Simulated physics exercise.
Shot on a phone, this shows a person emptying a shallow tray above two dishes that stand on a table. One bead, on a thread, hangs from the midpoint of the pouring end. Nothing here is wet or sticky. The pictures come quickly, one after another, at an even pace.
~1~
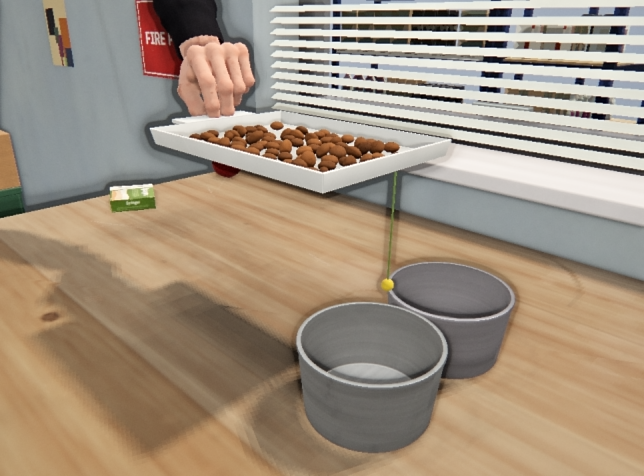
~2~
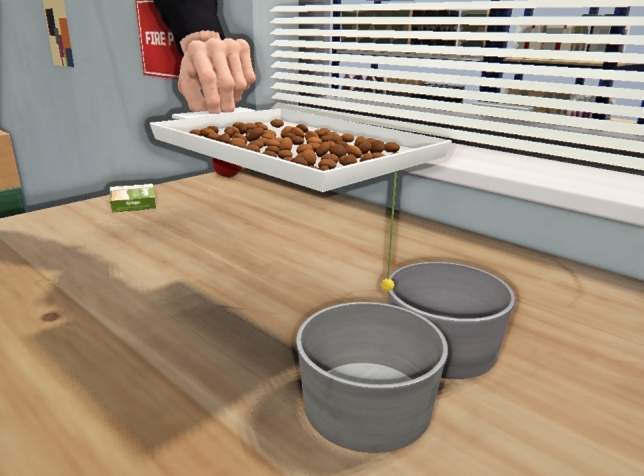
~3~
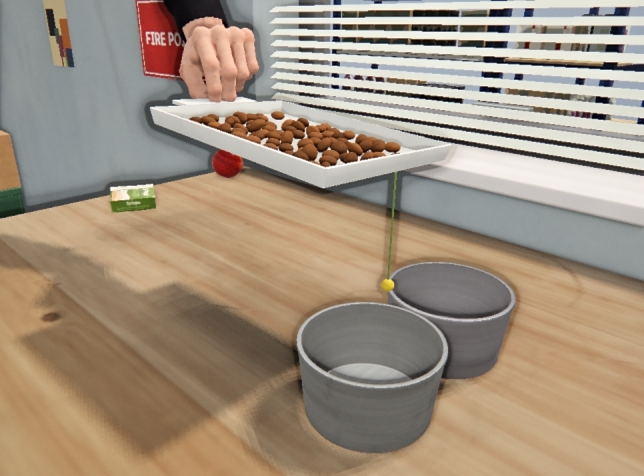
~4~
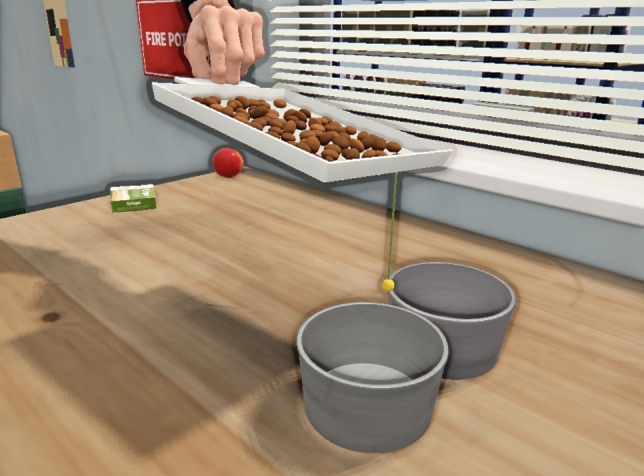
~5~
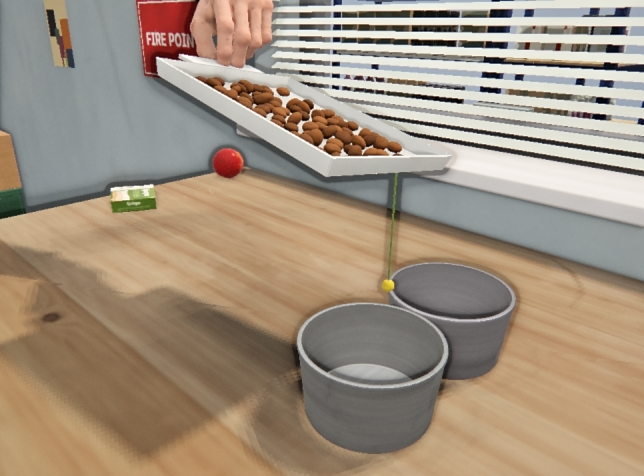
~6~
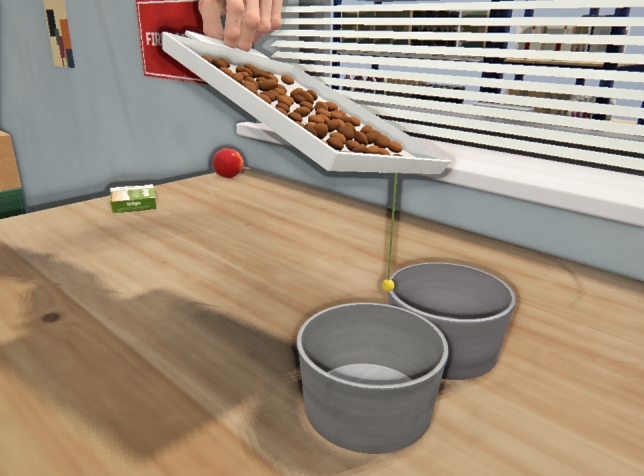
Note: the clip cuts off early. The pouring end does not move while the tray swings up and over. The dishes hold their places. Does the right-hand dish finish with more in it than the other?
Yes.
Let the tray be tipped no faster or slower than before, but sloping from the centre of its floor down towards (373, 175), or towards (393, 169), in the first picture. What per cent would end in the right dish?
Close to 20 percent first and close to 50 percent second.
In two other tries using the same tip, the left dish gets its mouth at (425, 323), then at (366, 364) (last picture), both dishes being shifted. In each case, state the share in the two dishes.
Well, you'd get about 60 per cent and then about 50 per cent.
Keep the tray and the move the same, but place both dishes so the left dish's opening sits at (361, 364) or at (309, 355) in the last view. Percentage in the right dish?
50 %, then 40 %.
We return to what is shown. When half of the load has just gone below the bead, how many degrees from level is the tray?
The tilt is near 95° by then.
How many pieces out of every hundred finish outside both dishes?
Call it some 0 percent of the pieces.
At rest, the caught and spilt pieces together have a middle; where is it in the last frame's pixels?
Close to (444, 330), more or less.
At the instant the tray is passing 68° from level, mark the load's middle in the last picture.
Somewhere about (412, 141).
Soon, tray tipped steeply; nearly all on the tray; a small part in the air.
A while on, tray tipped past a quarter turn; a small part on the tray; most in the right dish; a stray few outside both; a small part in the air.
Towards the end, tray tipped past a quarter turn; nearly all in the right dish; a stray few outside both.
Finally, tray tipped past a quarter turn; none in the left dish; nearly all in the right dish; a stray few outside both.
